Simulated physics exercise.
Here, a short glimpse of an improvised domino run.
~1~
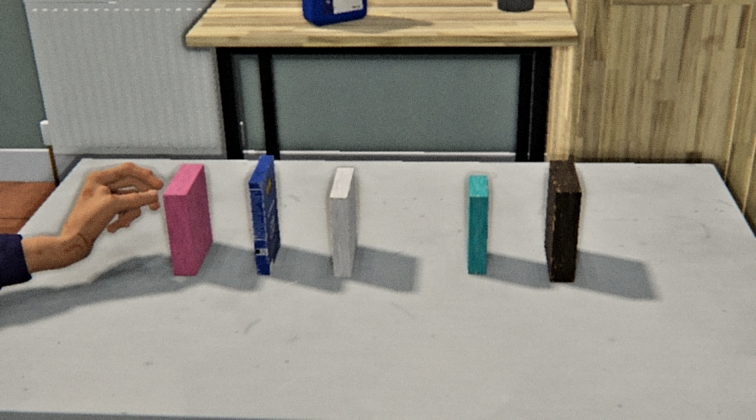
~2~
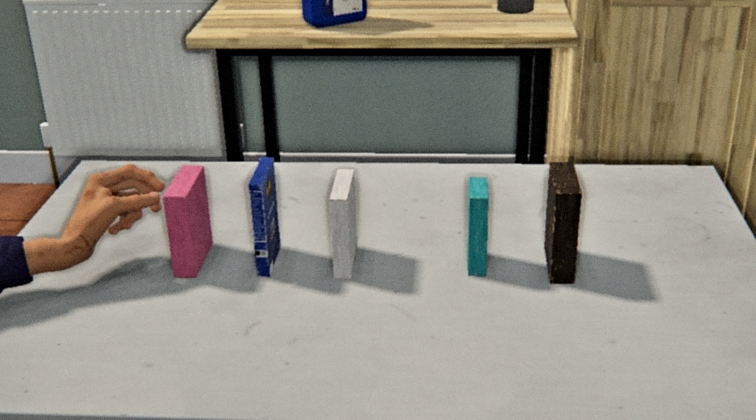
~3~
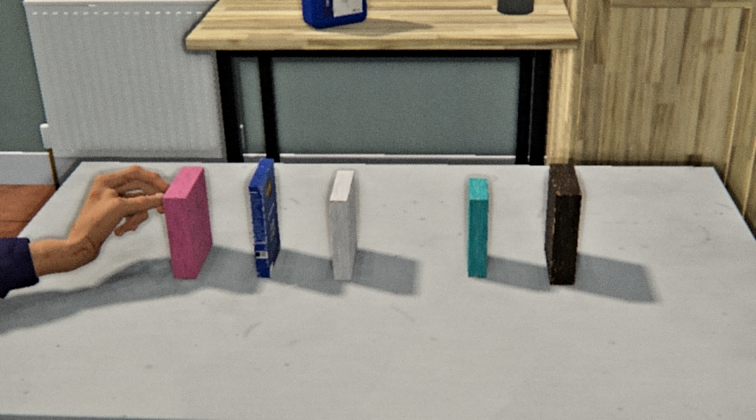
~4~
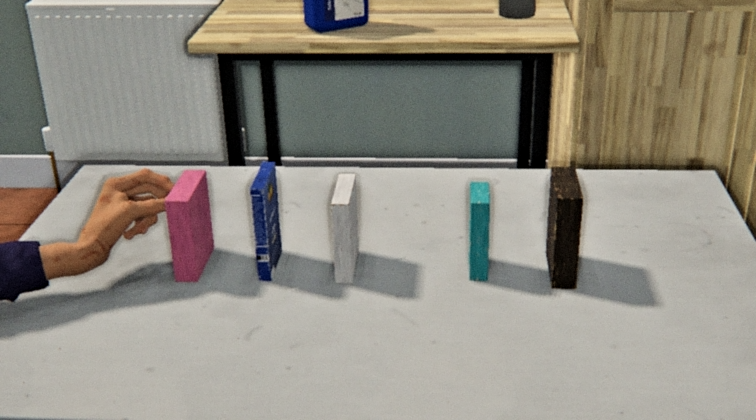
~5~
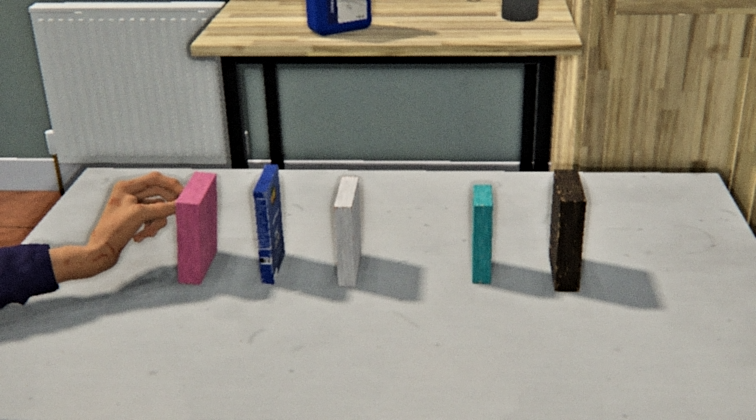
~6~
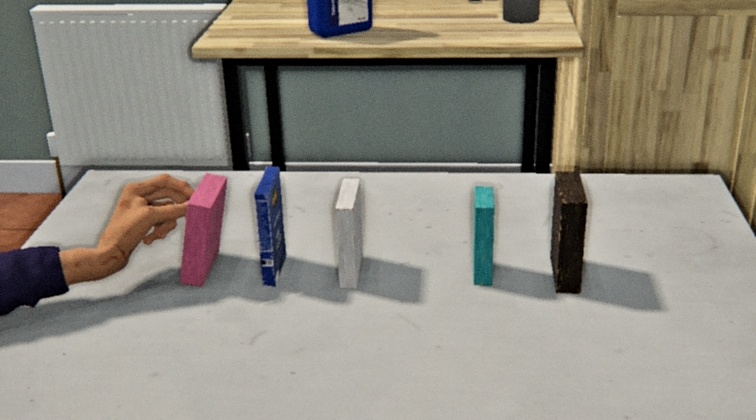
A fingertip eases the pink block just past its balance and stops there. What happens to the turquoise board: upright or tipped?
Well, that one stays up, I reckon.
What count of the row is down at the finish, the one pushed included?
The count is 3.
Then, 0.40 s on from there, pink block 74° over; blue packet turned 49° from how it was put; white block turned 20° from how it was put.
Then, 0.50 s on from there, pink block 80° over; blue packet on its side; white block on its side.
In the end, toppled on the table, white block and blue packet; turquoise board unmoved. At the end, from the last picture's camera, turquoise board near (483, 236).
